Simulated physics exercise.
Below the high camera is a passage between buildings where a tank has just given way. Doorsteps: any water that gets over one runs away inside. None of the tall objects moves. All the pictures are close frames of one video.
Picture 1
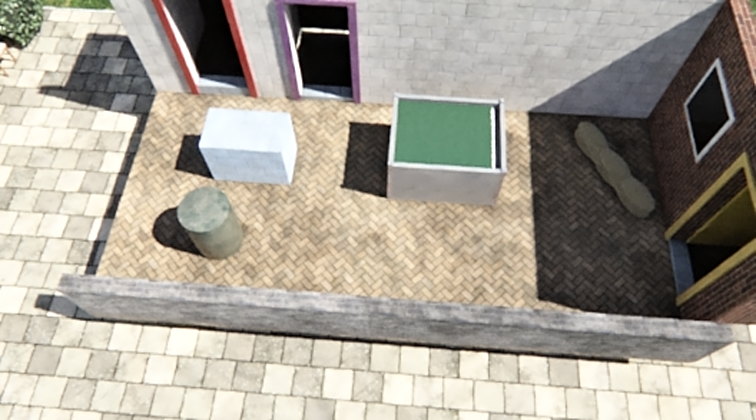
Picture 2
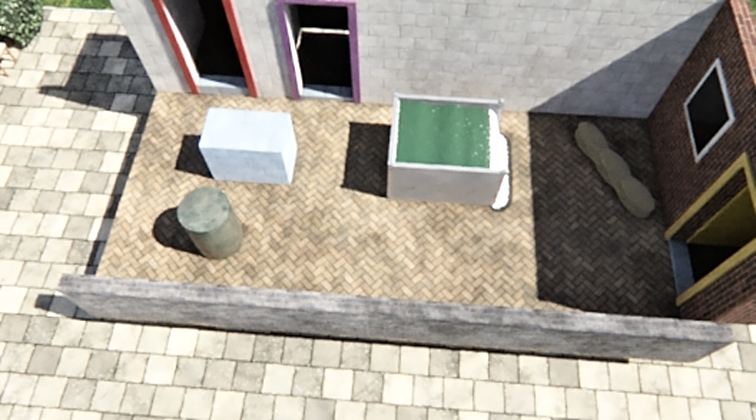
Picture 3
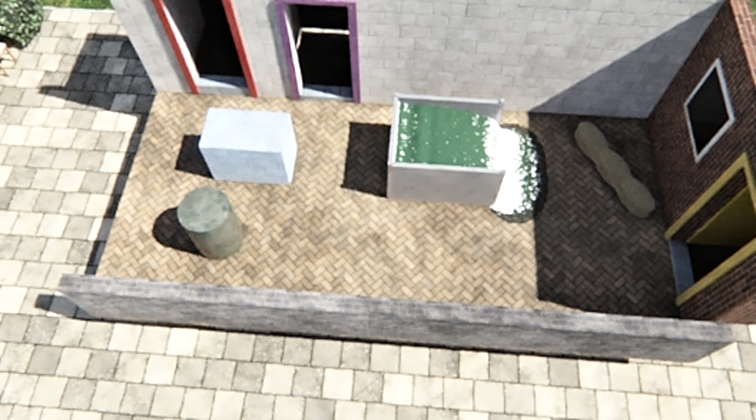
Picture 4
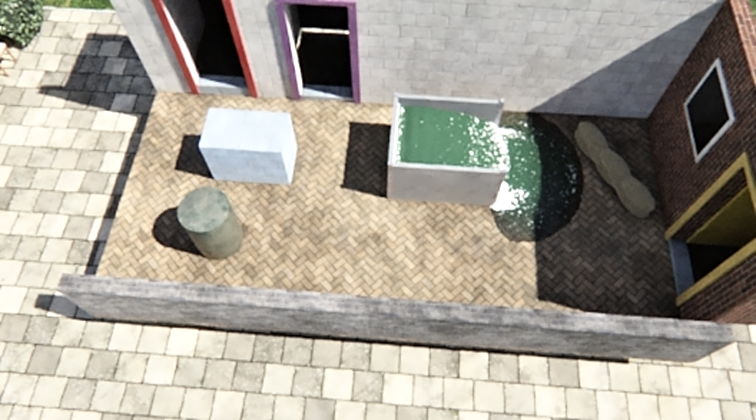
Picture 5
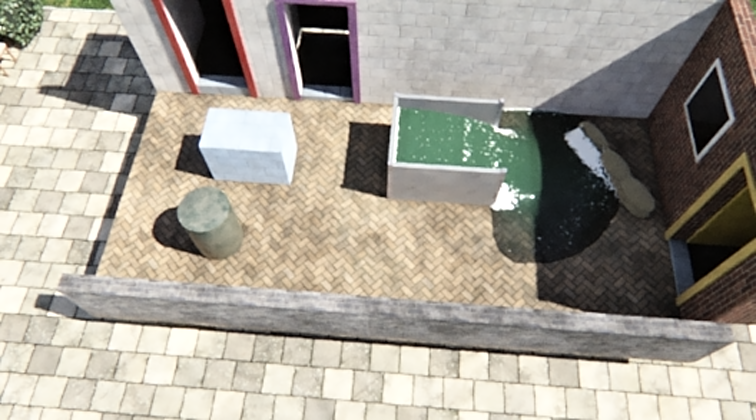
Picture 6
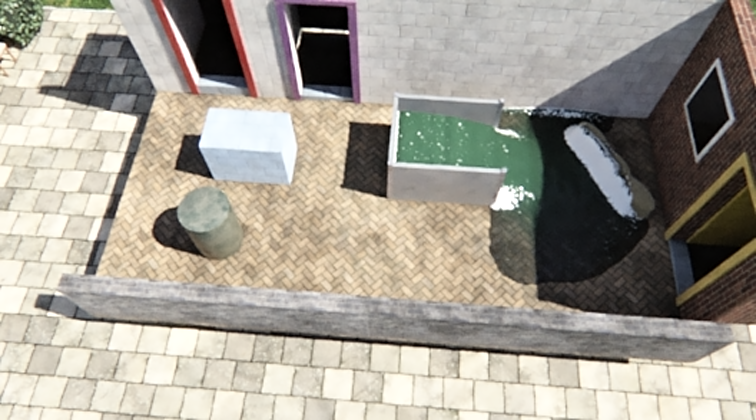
Green water pours from the right side of an open pale-walled tank in a brick-paved passage between buildings, seen from high above by a still camera. A pale blue block and a grey-green cylinder stand to the left, near red and purple openings, with a yellow one at right. The water foams white, spreads darkly rightward, and washes around and over the lumpy tan object.
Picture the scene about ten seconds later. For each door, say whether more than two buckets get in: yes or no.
Red door: No; purple door: No; yellow door: Yes.
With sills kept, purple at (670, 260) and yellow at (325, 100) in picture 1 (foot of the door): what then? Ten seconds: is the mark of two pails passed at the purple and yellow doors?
Briefly, the purple door comes in over while the yellow door comes in under.
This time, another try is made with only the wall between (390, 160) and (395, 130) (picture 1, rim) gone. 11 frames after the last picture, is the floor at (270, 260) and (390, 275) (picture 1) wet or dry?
Point one reached; point two not reached.
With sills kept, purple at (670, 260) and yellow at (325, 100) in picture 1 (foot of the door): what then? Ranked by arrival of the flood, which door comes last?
The one in red.
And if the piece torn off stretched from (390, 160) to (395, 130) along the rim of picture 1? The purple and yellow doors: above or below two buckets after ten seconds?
Purple door: Beyond the mark, yellow door: Short of the mark.
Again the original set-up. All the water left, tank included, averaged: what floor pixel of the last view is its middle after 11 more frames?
Somewhere around (556, 198) in the last view.
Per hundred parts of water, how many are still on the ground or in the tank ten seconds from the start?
Near 68 percent, give or take.
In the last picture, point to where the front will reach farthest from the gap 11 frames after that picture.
Roughly at (676, 336).
A moment on, water covers 30 % of the floor; the red door not reached, the purple door not reached, the yellow door over two buckets in.
Next, water covers 30 % of the floor; the red door not reached, the purple door not reached, the yellow door far over two buckets in.
Then, water covers 50 % of the floor; the red door not reached, the purple door not reached, the yellow door far over two buckets in.
Later, water covers 85 % of the floor; the red door wet at the sill, nothing in, the purple door wet at the sill, nothing in, the yellow door far over two buckets in.
In the end, water covers 95 % of the floor; the red door wet at the sill, nothing in, the purple door wet at the sill, nothing in, the yellow door far over two buckets in.
